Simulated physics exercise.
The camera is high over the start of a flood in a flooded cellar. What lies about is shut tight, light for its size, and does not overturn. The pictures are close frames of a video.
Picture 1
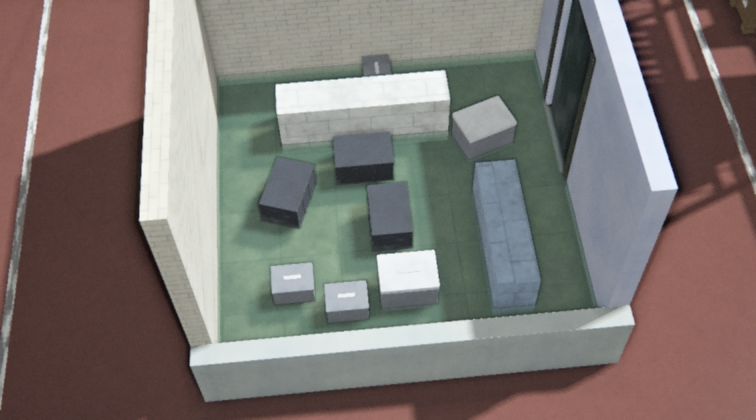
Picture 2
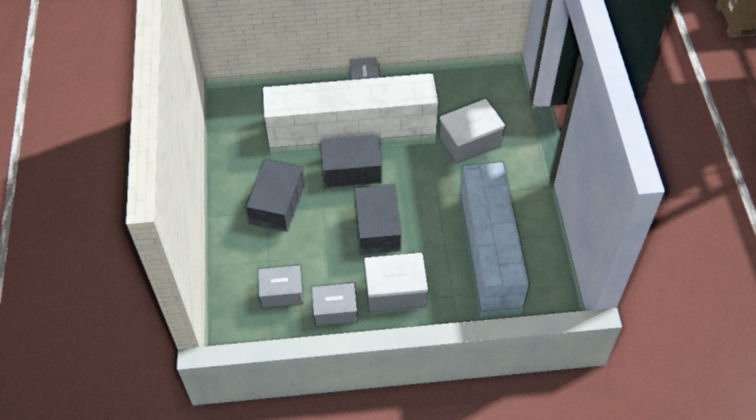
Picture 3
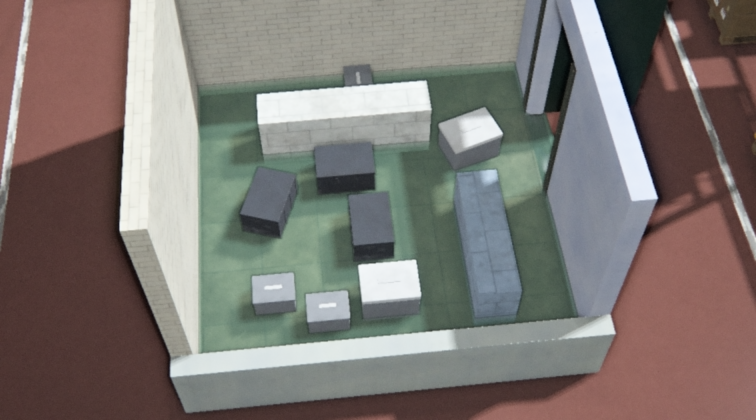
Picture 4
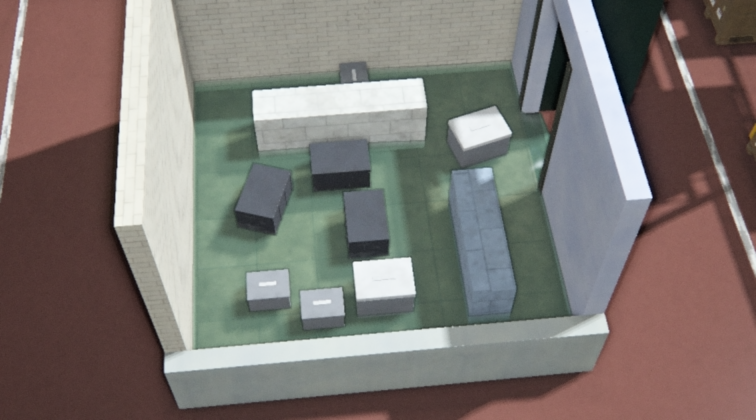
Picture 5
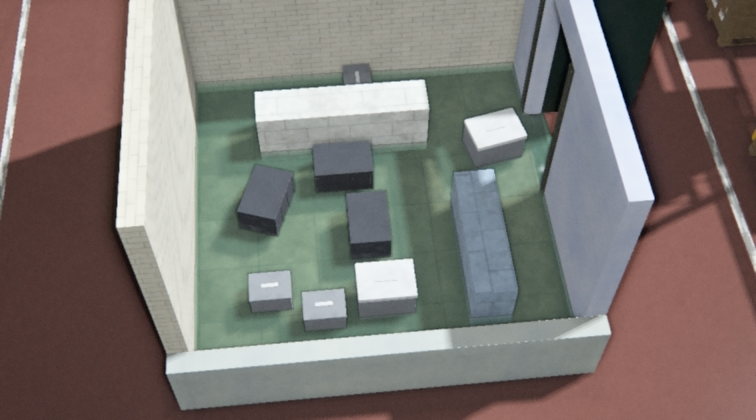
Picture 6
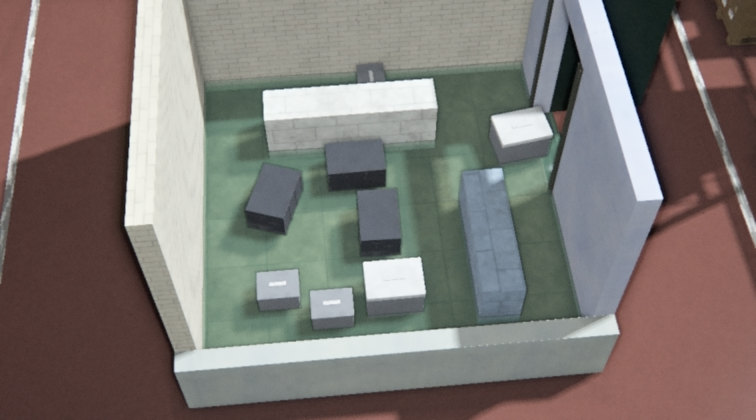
A pale box drifts slowly right across the walled green floor while other boxes barely move.
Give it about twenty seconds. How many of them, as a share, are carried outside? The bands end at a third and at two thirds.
That comes to between one and two thirds.
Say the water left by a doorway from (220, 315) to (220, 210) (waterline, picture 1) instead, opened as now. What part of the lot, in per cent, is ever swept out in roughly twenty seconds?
Close to 90 %.
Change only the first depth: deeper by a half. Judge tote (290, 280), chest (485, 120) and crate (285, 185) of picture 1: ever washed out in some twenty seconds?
In that order: Inside, out, kept in.
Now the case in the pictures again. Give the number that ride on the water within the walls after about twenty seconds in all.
It comes to 4.
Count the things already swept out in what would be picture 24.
It comes to 1.
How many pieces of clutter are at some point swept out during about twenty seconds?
That makes 4.
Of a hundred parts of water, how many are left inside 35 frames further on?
Some 48 per cent.
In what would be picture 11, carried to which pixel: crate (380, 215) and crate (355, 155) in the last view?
At about (405, 198) and (396, 147).
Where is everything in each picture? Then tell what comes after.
The first frame shows a chest at (485, 118) floats; a tote at (377, 68), afloat; 0 of 8 have shifted.
The second frame shows a chest at (472, 121) floats; a tote at (365, 71), afloat; 0 of 8 have shifted.
The third frame shows a chest at (471, 129) floats, close to its start; a tote at (358, 78) floats; 1 of 8 have shifted.
The fourth frame shows a chest at (480, 127) floats, close to its start; a tote at (354, 76), afloat; 1 of 8 have shifted.
The fifth frame shows a chest at (496, 128) floats, a stride from its start; a tote at (357, 77), afloat; 1 of 8 have shifted.
The sixth frame shows a chest at (522, 125), afloat, a stride from its start; a tote at (371, 77) floats, close to its start; 3 of 8 have shifted.
A moment on, 1 of 8 are out; 7 afloat.
Next, 1 of 8 are out; 7 afloat.
Later, 4 of 8 are out; 4 afloat.
In the end, 4 of 8 are out; 4 afloat.
